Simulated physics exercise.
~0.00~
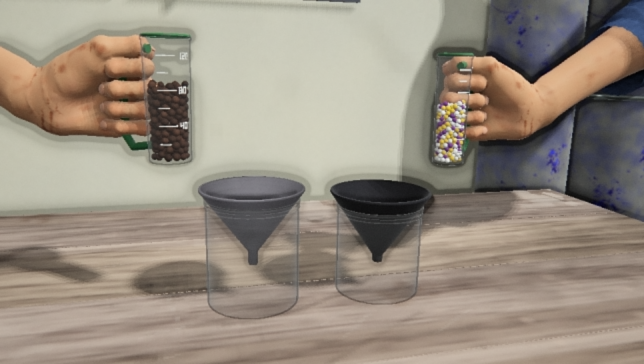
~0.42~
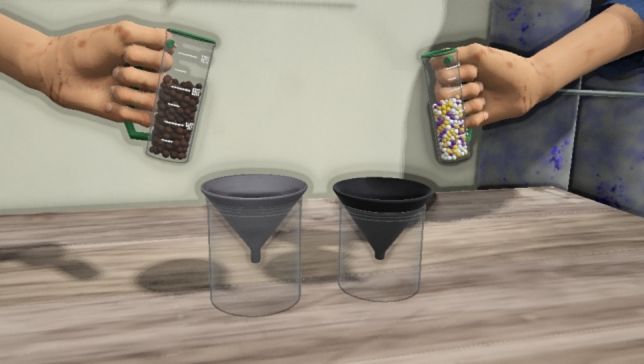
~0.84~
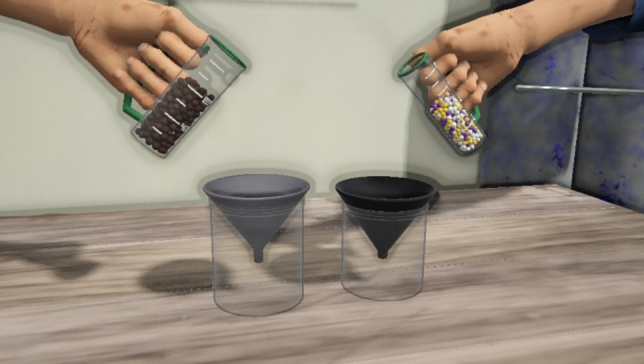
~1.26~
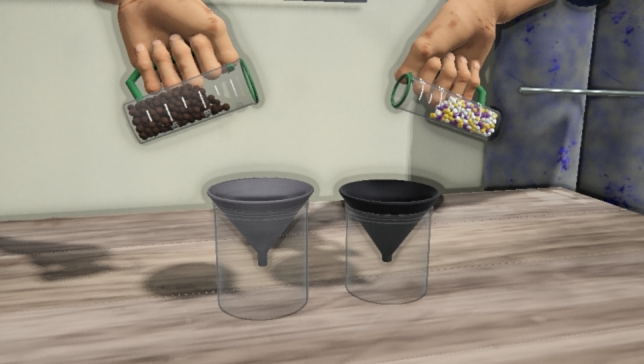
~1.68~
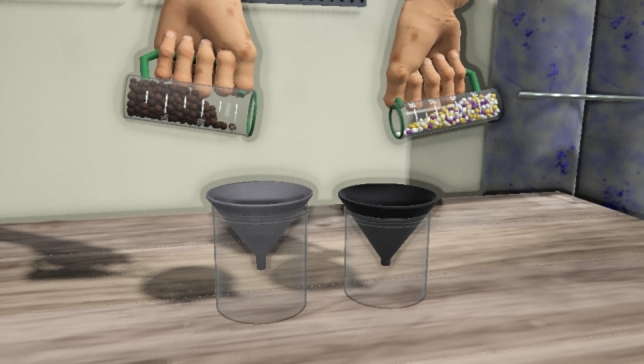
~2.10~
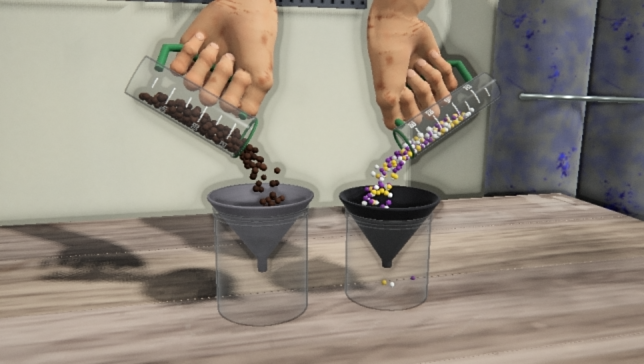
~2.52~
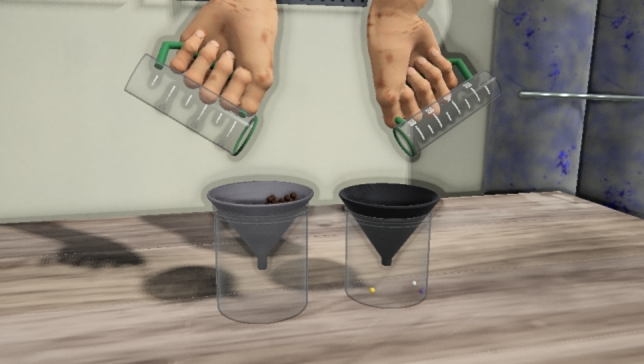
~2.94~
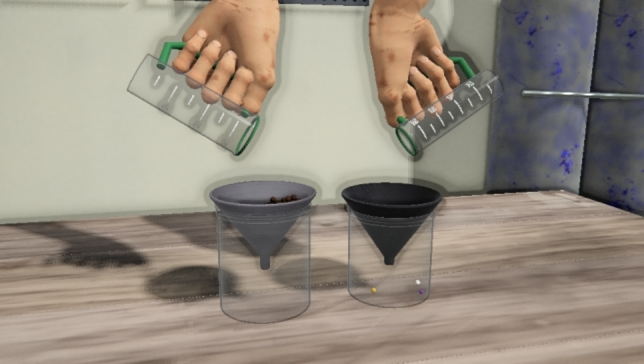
The clip opens with two hands holding clear, green-handled cups above a grey funnel and a black funnel, each standing in a clear jar on a wooden surface. The left cup holds dark brown pieces, and the right holds small white, yellow and purple beads. Both hands tilt the cups onto their sides, then tip them further until the contents tumble into the funnels. A few beads slip through the black funnel into its jar. Both cups end up empty, with all the brown pieces stuck in the left funnel and nearly all the beads stuck in the right.
